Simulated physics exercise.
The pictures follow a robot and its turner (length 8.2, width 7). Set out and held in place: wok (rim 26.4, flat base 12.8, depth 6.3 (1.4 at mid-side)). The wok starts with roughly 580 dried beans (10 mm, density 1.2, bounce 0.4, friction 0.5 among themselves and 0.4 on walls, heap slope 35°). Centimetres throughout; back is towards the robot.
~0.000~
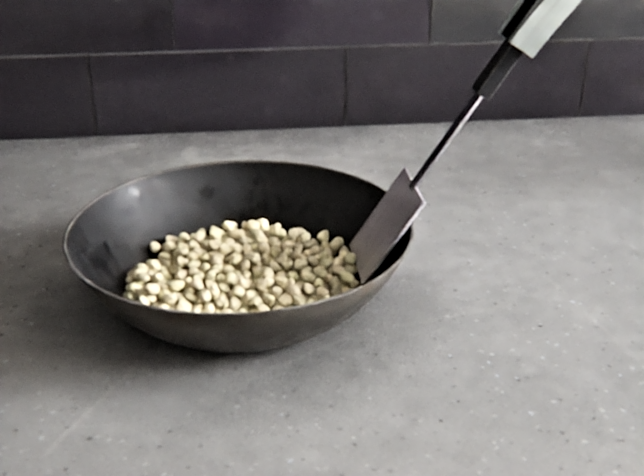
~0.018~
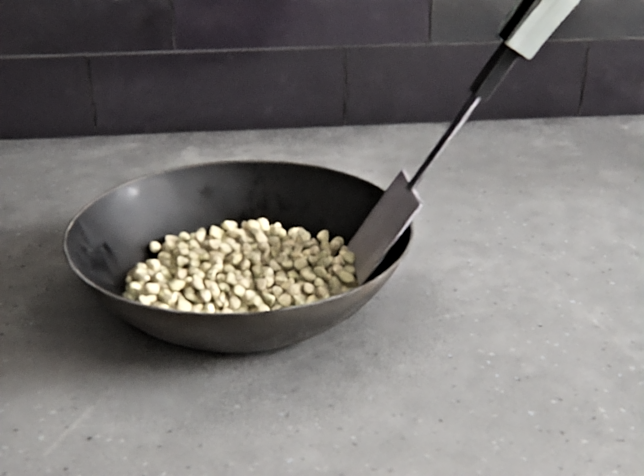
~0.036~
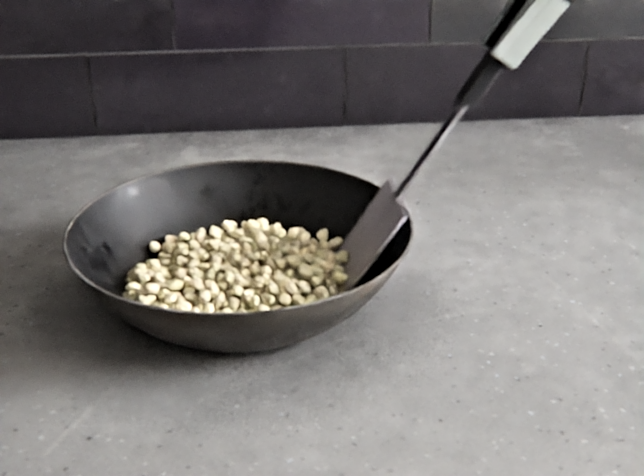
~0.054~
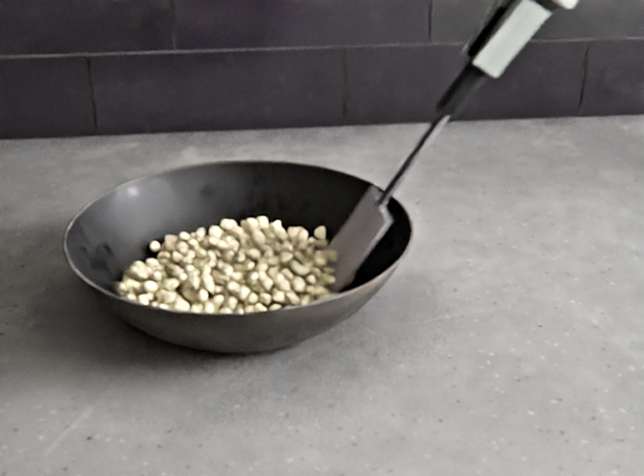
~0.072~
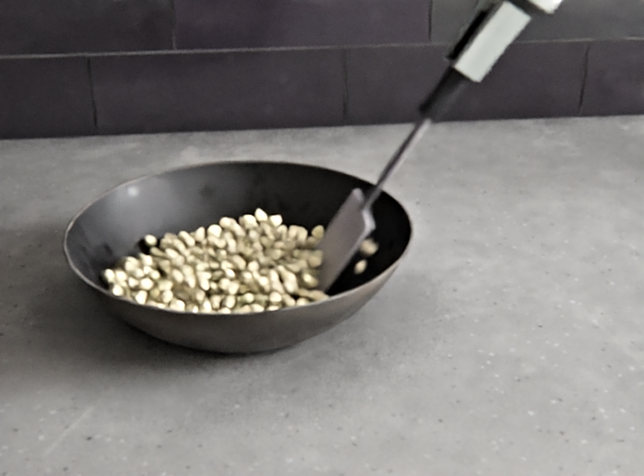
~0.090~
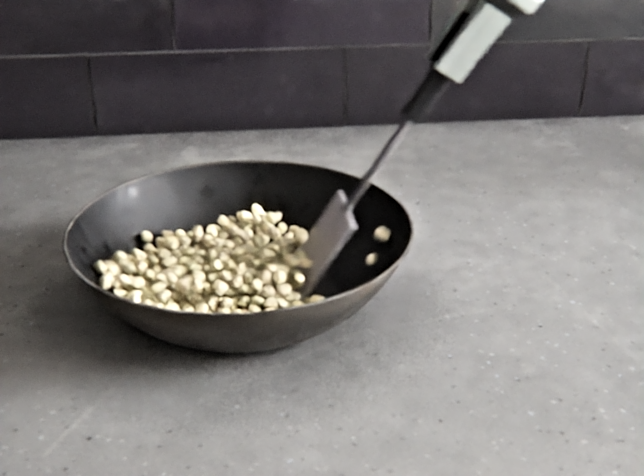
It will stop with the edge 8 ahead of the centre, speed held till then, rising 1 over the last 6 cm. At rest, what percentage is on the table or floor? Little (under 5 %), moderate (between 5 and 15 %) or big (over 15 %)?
Share on the table or floor: Moderate (between 5 and 15 %).
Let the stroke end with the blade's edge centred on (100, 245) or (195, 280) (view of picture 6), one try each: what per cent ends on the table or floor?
Some 35 and 0 per cent.
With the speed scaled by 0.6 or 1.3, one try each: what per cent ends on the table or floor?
About 5 and 15 per cent.
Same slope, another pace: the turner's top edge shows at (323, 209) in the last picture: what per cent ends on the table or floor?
About 20 per cent.
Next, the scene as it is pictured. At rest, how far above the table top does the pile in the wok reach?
Roughly 7.0 cm.
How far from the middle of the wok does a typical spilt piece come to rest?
Some 18 cm.
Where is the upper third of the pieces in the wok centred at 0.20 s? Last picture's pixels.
At about (130, 258).
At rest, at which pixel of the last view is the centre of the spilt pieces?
Around (27, 301).
After 0.14 s, sloping 57°, highest piece 7 above the table; 584 in the wok.
After 0.20 s, sloping 57°, highest piece 8 above the table; 583 in the wok, 1 on the blade or in flight.
After 0.43 s, sloping 57°, highest piece 7 above the table; 543 in the wok, 37 on the table or floor, 4 on the blade or in flight.
After 1.48 s, sloping 57°, highest piece 7 above the table; 542 in the wok, 42 on the table or floor.
In the end, 542 in the wok, 42 on the table or floor. That is 7 % on the table or floor.
